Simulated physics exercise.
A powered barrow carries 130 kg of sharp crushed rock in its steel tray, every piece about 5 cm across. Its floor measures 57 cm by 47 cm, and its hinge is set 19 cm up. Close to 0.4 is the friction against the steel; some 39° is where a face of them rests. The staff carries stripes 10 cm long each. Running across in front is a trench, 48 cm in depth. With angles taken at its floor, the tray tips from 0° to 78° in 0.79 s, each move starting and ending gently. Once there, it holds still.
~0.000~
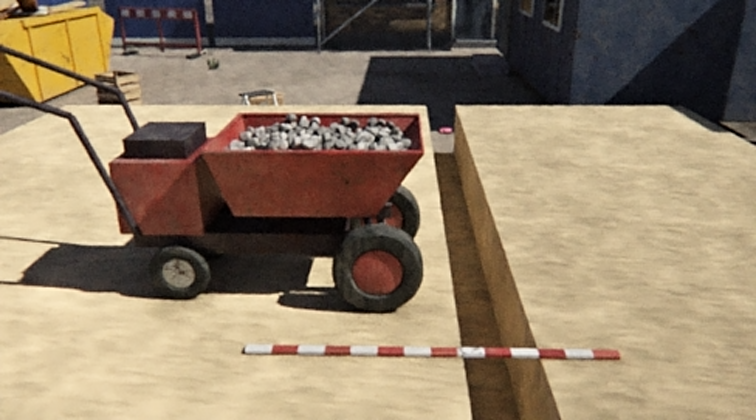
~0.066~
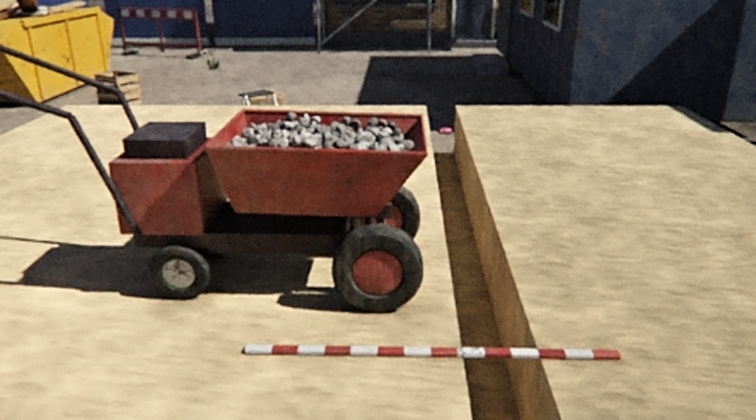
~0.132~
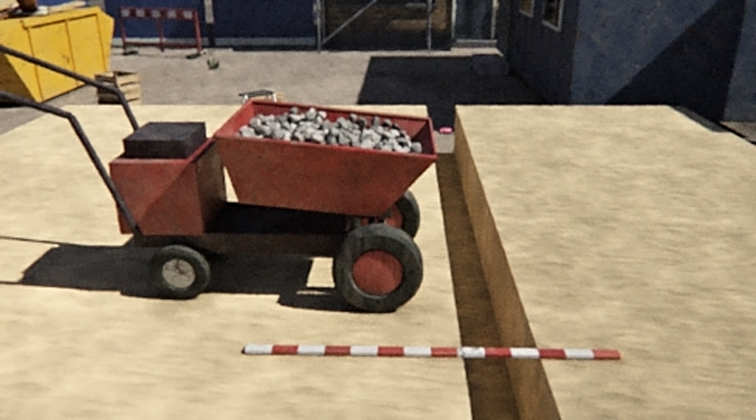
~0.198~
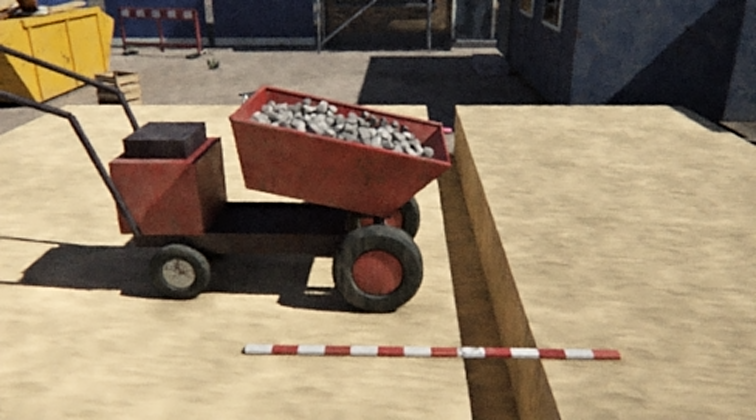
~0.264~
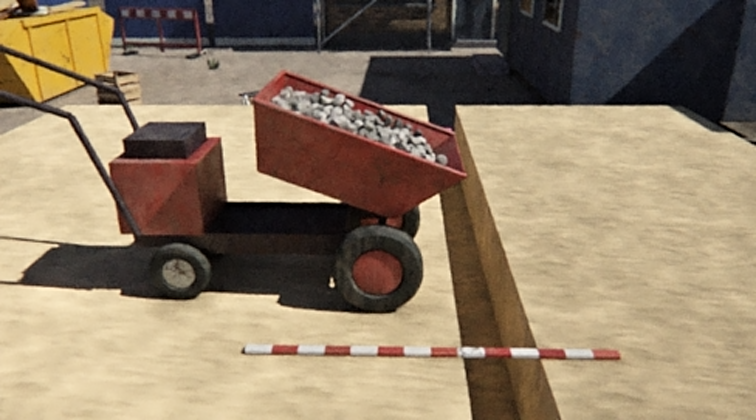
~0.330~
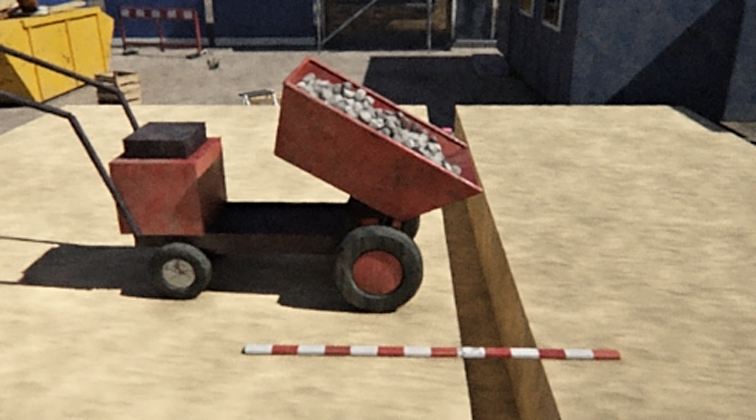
The clip opens on a red powered barrow loaded with grey crushed rock, standing beside a trench with a red-and-white striped staff lying in front. The tray begins tilting slowly toward the right, then its left end rises steadily higher while its lip lowers over the trench, the wheels staying put.
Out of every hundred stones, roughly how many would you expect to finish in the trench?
Close to 25 in every hundred.
After 0.6 s the floor is at 66°; 100 % in the tray; the foremost stones are at (504, 229).
After 0.9 s the floor is at 78°; 62 % in the tray, 4 % in the trench, 35 % past the trench; the foremost stones are at (610, 287).
After 1.2 s the floor is at 78°; 29 % in the tray, 12 % in the trench, 60 % past the trench; the foremost stones are at (750, 276).
After 3.2 s the floor is at 78°; 16 % in the tray, 25 % in the trench, 59 % past the trench; the foremost stones are past the picture's edge.
